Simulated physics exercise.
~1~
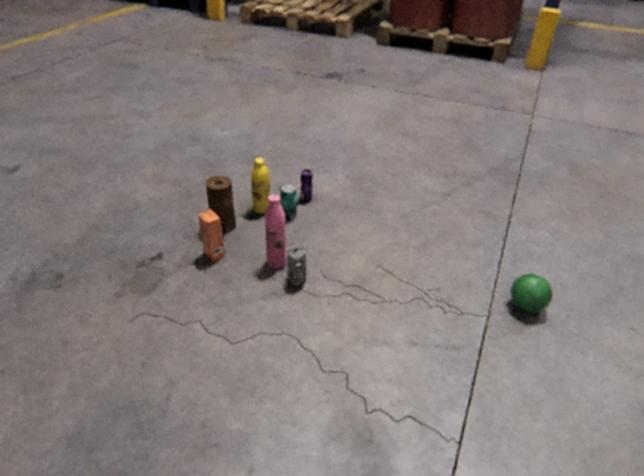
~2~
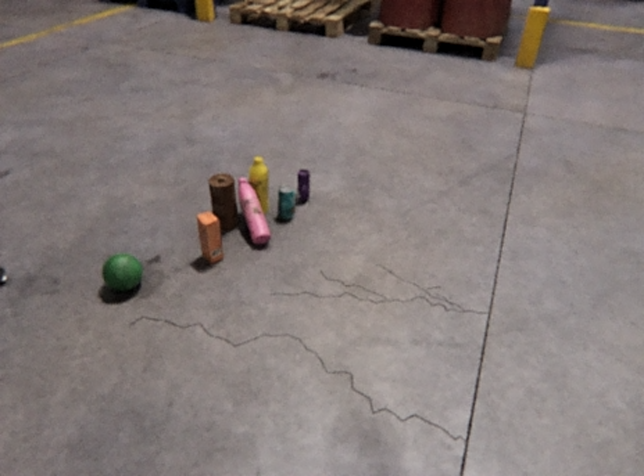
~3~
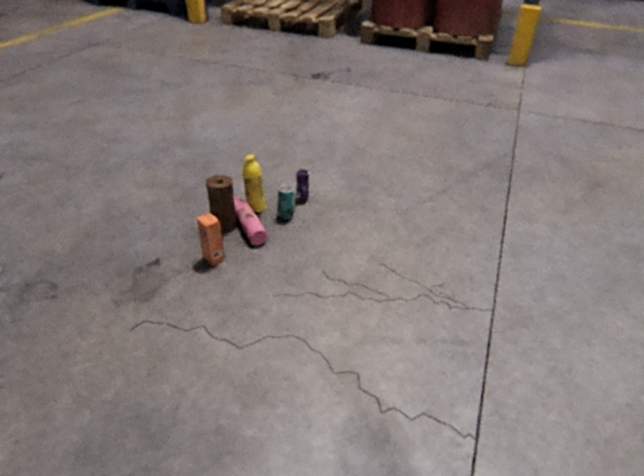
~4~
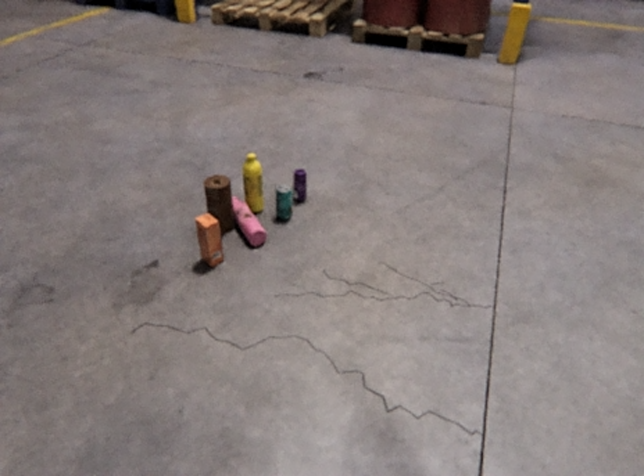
We see a green ball move leftward across a concrete floor past a cluster of bottles, cans and other items; the grey can goes out of view and the pink bottle topples, ending on its side among the others, still upright, with the ball gone.
